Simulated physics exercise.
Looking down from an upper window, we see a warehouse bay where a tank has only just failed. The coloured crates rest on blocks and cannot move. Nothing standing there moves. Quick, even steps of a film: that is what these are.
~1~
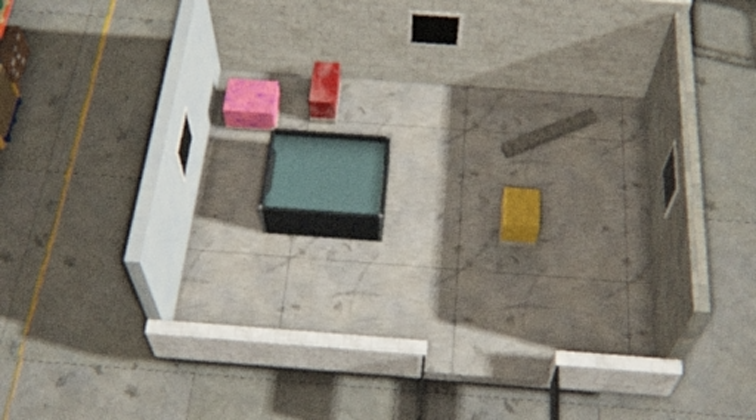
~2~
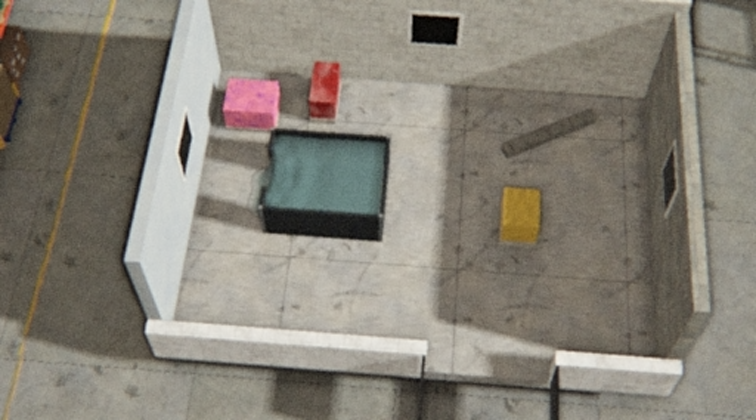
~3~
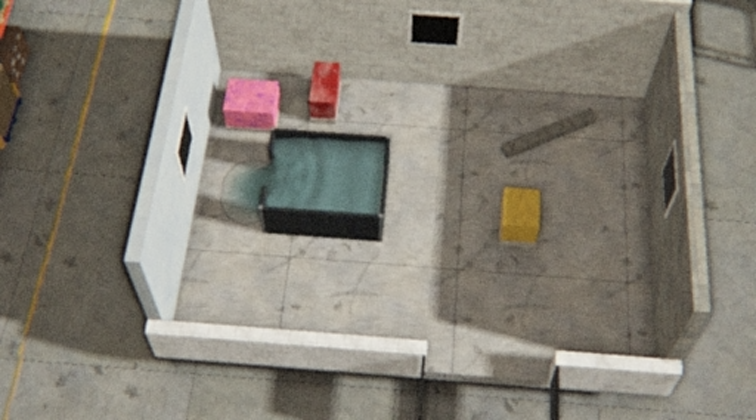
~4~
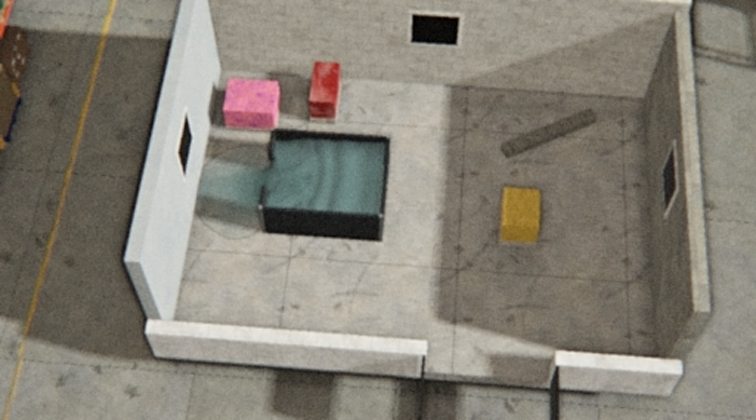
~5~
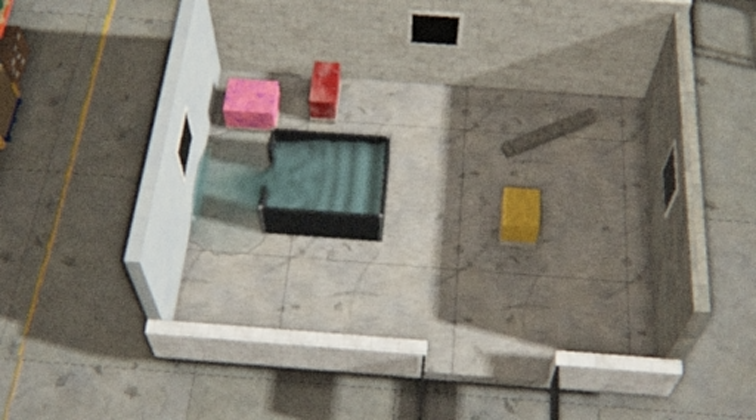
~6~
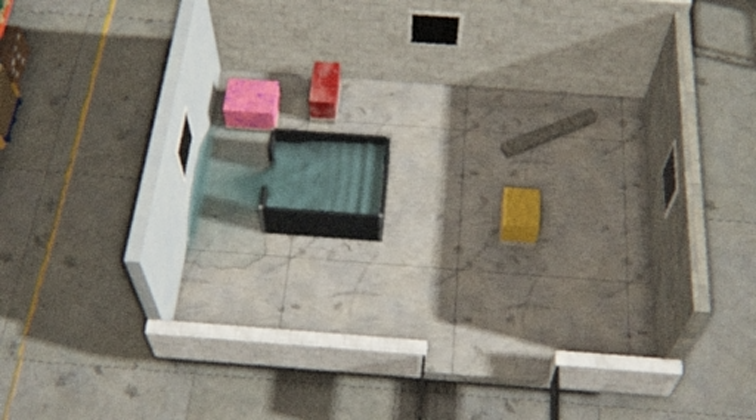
Dark tank of teal water in a walled warehouse bay opening on its left side, water pouring out and spreading along the left wall.
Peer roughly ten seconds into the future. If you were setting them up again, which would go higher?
The yellow crate doesn't get caught by the water, the red crate gets caught by the water, the pink crate gets caught by the water.
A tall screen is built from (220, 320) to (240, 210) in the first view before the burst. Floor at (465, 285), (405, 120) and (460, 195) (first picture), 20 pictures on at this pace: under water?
The first point comes out unwetted, the next inundated, the last unwetted.
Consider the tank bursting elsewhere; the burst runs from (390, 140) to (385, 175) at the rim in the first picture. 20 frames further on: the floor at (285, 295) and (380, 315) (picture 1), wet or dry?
I'd expect the first point to stay dry and the second point to stay dry.
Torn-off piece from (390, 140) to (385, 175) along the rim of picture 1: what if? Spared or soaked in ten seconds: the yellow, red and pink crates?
Then yellow crate gets flooded, red crate is untouched and pink crate is untouched.
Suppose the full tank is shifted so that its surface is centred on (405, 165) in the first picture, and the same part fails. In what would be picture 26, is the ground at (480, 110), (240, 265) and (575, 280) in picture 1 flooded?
As listed: Free of water, wet, dry.
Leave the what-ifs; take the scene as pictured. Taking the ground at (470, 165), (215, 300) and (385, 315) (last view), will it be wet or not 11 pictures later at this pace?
First spared, second inundated, third spared.
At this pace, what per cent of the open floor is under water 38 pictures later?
Close to 80 in a hundred, I think.
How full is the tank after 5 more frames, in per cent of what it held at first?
I'd put it near 66 per cent.
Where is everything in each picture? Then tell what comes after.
The tank at (326, 174) is whole and still, in the first frame.
Water pours out at (271, 184) and has run to (257, 213), in the second frame.
Water pours out at (271, 186) and has run to (226, 202), in the third frame.
The front is at (196, 203), out from the gap at (271, 185), in the fourth frame.
Water pours out at (271, 186) and has run to (190, 234), in the fifth frame.
Water pours out at (271, 186) and has run to (186, 258), in the sixth frame.
A moment on, water covers 10 % of the floor; the yellow crate not reached, the red crate not reached, the pink crate water round its plinth.
Next, water covers 20 % of the floor; the yellow crate not reached, the red crate water round its plinth, the pink crate water round its plinth.
Then, water covers 40 % of the floor; the yellow crate not reached, the red crate water round its plinth, the pink crate water round its plinth.
Later, water covers 80 % of the floor; the yellow crate water round its plinth, the red crate water round its plinth, the pink crate water round its plinth.
In the end, water covers 95 % of the floor; the yellow crate stayed above the water, the red crate was topped, the pink crate was topped.
